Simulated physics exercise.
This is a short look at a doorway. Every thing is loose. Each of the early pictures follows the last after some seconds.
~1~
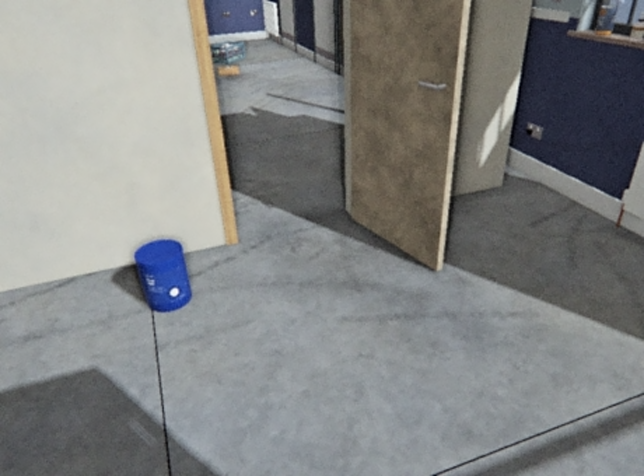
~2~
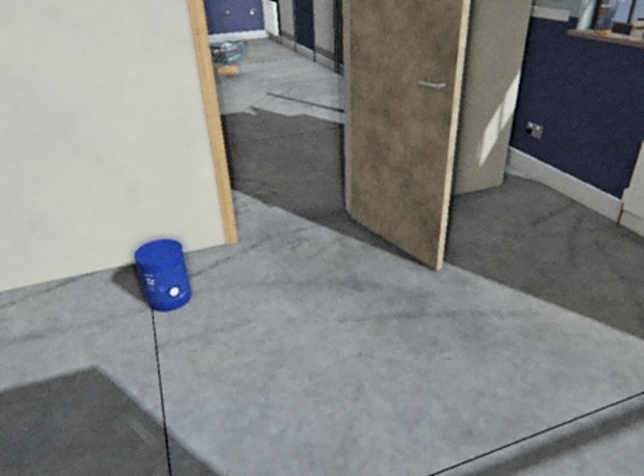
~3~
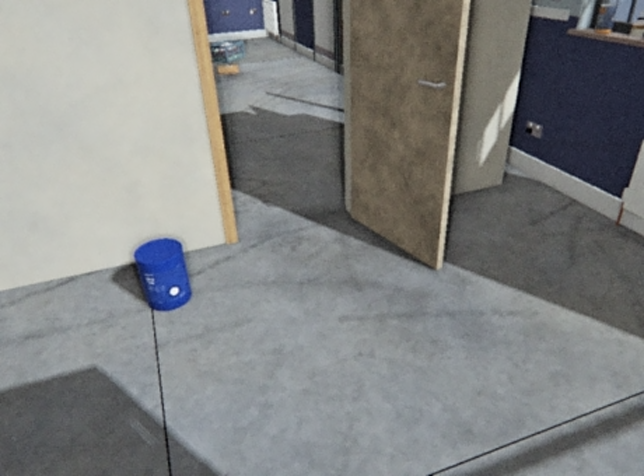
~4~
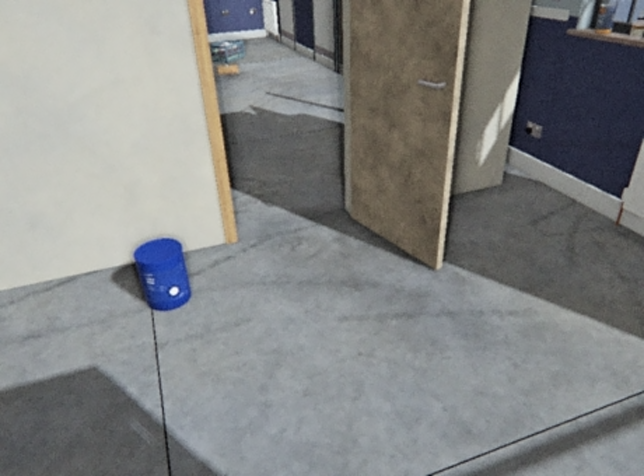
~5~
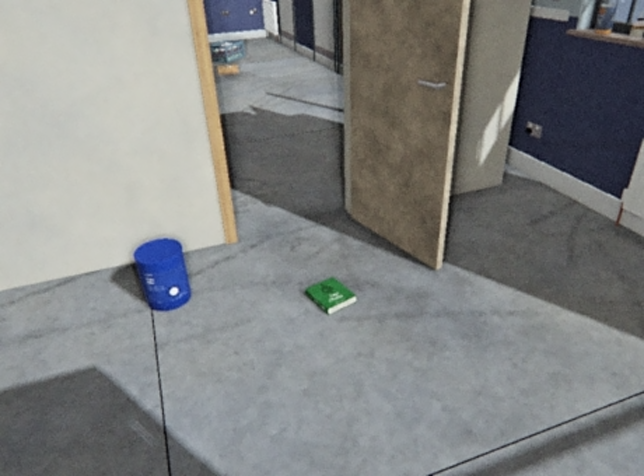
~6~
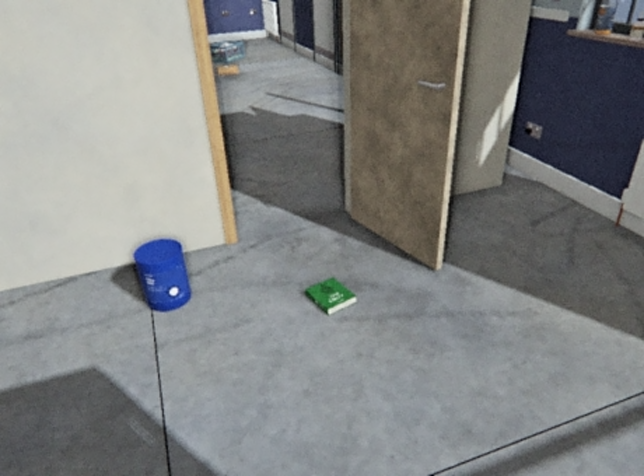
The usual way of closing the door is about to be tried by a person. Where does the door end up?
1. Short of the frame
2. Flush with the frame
Answer: 2.
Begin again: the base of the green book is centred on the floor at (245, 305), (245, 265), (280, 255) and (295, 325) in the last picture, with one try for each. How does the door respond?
Well, the first time the door completes its swing, the second time it completes its swing, the third time it halts partway, and the fourth time it completes its swing.
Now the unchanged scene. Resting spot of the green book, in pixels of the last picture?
End position, last frame: About (321, 299).
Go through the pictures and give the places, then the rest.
In the first picture, door wide open and still; blue pail (164, 276).
In the second picture, door wide open and still; blue pail (164, 275).
In the third picture, door wide open and still; blue pail (164, 275).
In the fourth picture, door wide open and still; blue pail (164, 275).
In the fifth picture, door wide open and still; blue pail (164, 275).
In the sixth picture, door wide open and still; green book (331, 296); blue pail (164, 275).
Then, 0.60 s on from there, open by 88°.
Then, 1.00 s on from there, open by 61°.
Then, 1.30 s on from there, open by 37°; green book shifted a little near (321, 299).
Then, 1.60 s on from there, open by 12°; green book shifted a little near (321, 299).
In the end, open by 0°; both unmoved. At the end, from the last picture's camera, green book near (321, 299).
